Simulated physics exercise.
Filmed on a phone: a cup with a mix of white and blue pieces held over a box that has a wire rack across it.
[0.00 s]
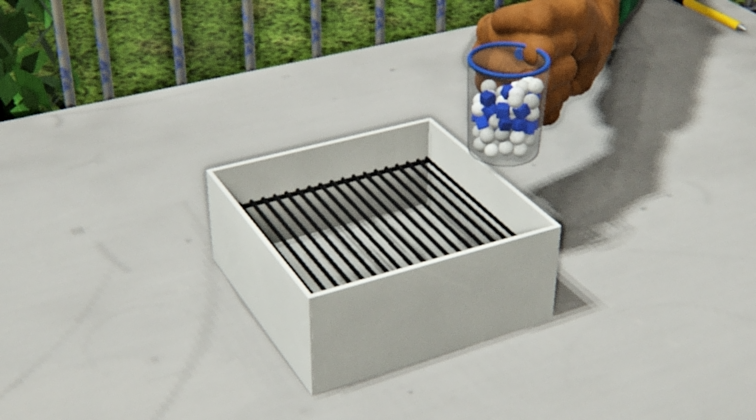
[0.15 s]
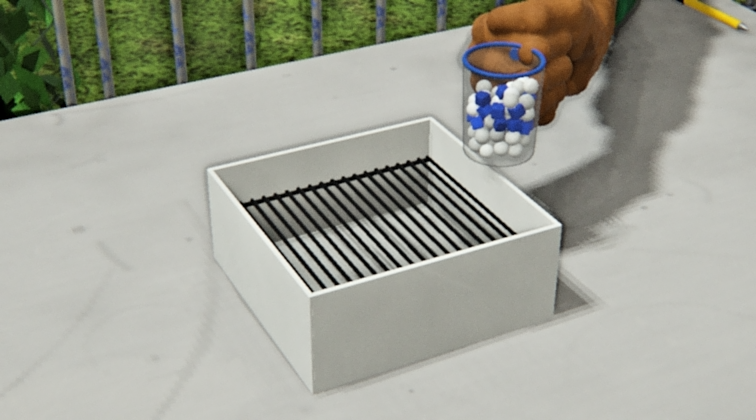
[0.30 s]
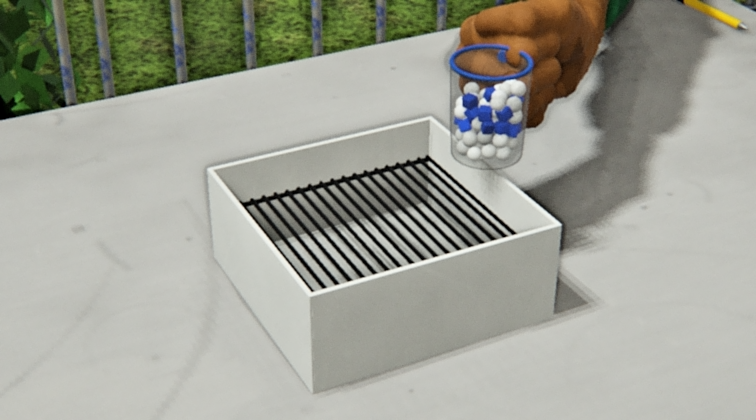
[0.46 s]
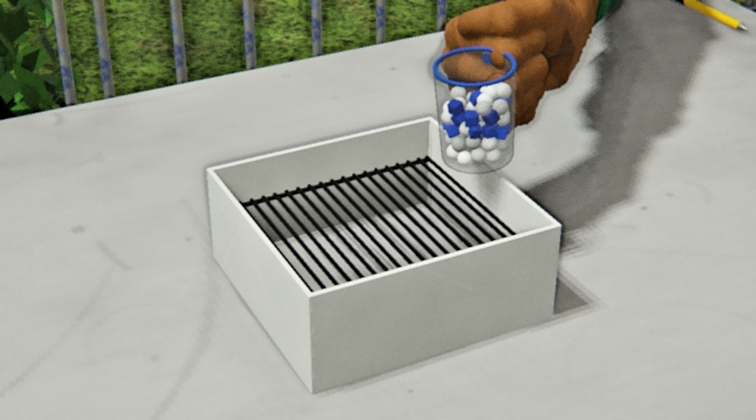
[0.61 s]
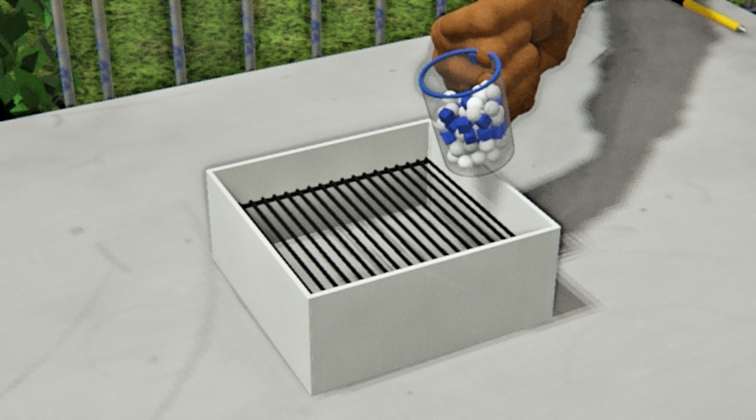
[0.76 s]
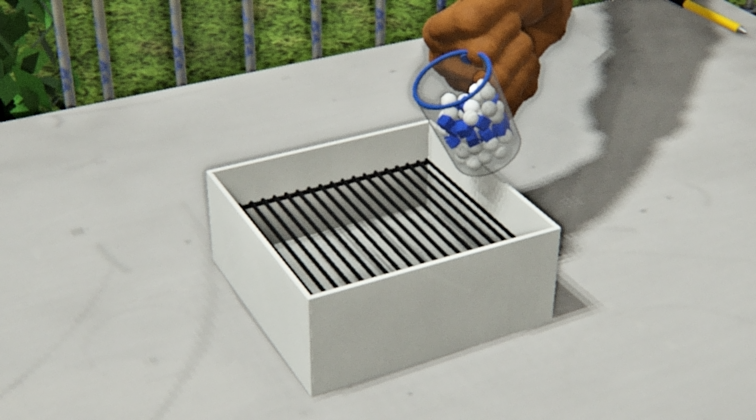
The clip opens on a brown hand holding a clear, blue-rimmed cup of white beads and small blue cubes upright near the back right corner of a white box with a black wire rack across it. The hand moves the cup a little to the left, then tilts it leftward, the pieces still inside.
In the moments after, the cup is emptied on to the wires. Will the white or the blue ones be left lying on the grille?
The white ones hang back up top, and as for the blue ones, they hang back up top.
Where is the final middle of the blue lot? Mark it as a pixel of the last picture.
Roughly at pixel (416, 227).
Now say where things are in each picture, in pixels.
Cup (506, 105), upright; rack (286, 262), 20 wires across; white round beads (515, 112), wider than the gaps; blue small cubes (501, 131), wider than the gaps, in the first picture.
Cup (501, 106), upright; blue ones (496, 131), in the second picture.
Cup (489, 108), upright; white ones (498, 114), in the third picture.
Cup (476, 112), tipped 5°; blue ones (473, 137), in the fourth picture.
Cup (470, 115), tipped 16°; white ones (481, 118), in the fifth picture.
Cup (470, 115), tipped 27°; rack (285, 263); white ones (482, 116); blue ones (463, 126), in the sixth picture.
By 1.08 s, white ones, every one in the cup; blue ones, every one in the cup.
By 1.48 s, white ones, every one in the cup; blue ones, every one in the cup.
By 1.91 s, white ones, roughly two thirds in the cup, roughly a third on or over the wires; blue ones, the larger part in the cup, roughly a quarter on or over the wires.
When it is over (3.1 s), white ones, every one on the wires, not one under the rack; blue ones, every one on the wires, not one under the rack.
